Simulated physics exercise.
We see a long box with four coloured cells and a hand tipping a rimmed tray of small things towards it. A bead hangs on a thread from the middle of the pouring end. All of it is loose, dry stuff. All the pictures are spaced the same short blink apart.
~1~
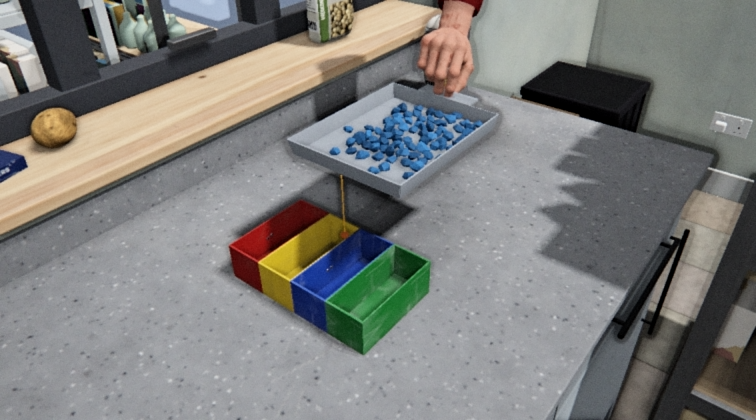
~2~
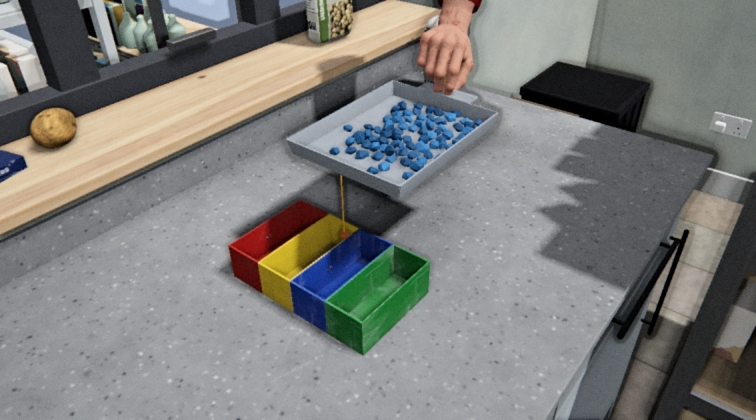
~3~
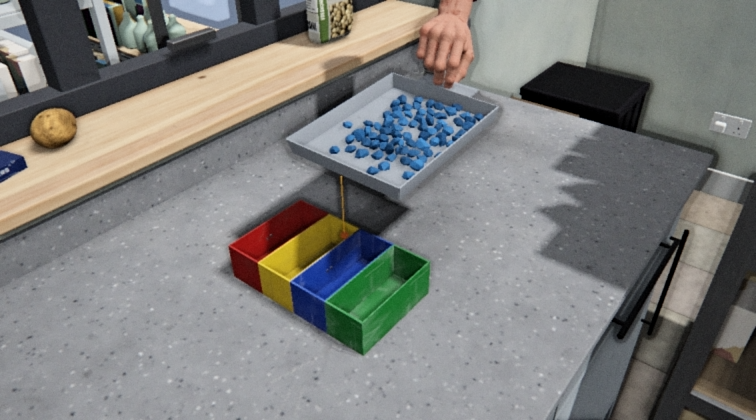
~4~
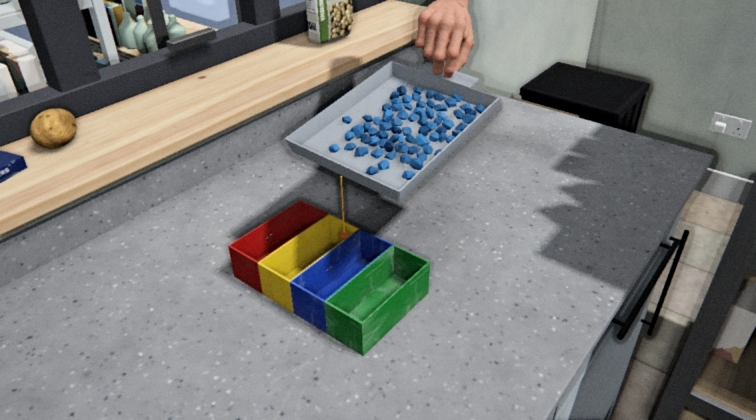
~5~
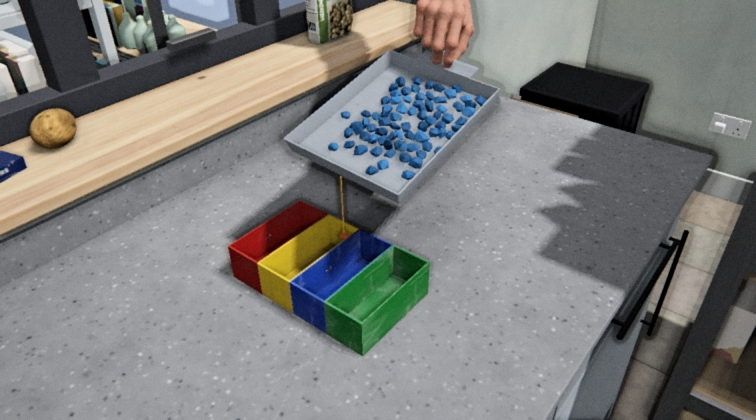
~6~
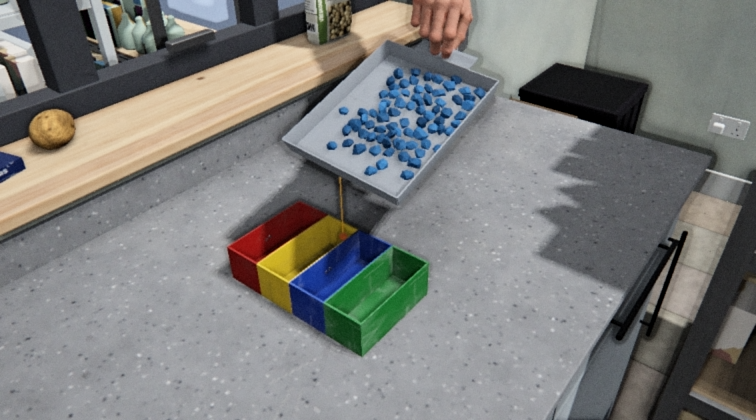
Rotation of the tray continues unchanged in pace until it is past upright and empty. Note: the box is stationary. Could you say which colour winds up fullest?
The green cell winds up fullest.
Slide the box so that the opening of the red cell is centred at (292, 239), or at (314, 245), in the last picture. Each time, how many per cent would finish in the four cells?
Close to 100 per cent, followed by close to 100 per cent.
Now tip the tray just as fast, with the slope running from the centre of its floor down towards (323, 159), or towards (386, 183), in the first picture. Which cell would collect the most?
First try: The cell in red; second try: The cell in green.
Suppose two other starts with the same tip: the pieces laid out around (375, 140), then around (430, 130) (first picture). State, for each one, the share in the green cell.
In order, roughly 50 % and 60 %.
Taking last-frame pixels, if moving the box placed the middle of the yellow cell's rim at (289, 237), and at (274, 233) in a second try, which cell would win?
In the first case it's the green one, in the second it's the green one.
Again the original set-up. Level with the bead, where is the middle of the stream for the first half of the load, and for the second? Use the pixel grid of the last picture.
First close to (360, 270), next close to (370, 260).
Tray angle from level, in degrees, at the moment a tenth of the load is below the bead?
About 80 degrees.
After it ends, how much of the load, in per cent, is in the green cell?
I'd estimate close to 60 per cent.
Soon, tray tipped steeply; nearly all on the tray; a stray few falling or outside the box.
A while on, tray tipped past a quarter turn; about a quarter on the tray; about a third in the green cell; about a quarter in the blue cell; about a quarter falling or outside the box.
Towards the end, tray tipped past a quarter turn; about two thirds in the green cell; about a quarter in the blue cell; a stray few in the yellow cell; a small part falling or outside the box.
Finally, tray tipped past a quarter turn; about two thirds in the green cell; about a quarter in the blue cell; a stray few in the yellow cell; none in the red cell; a small part outside the box.
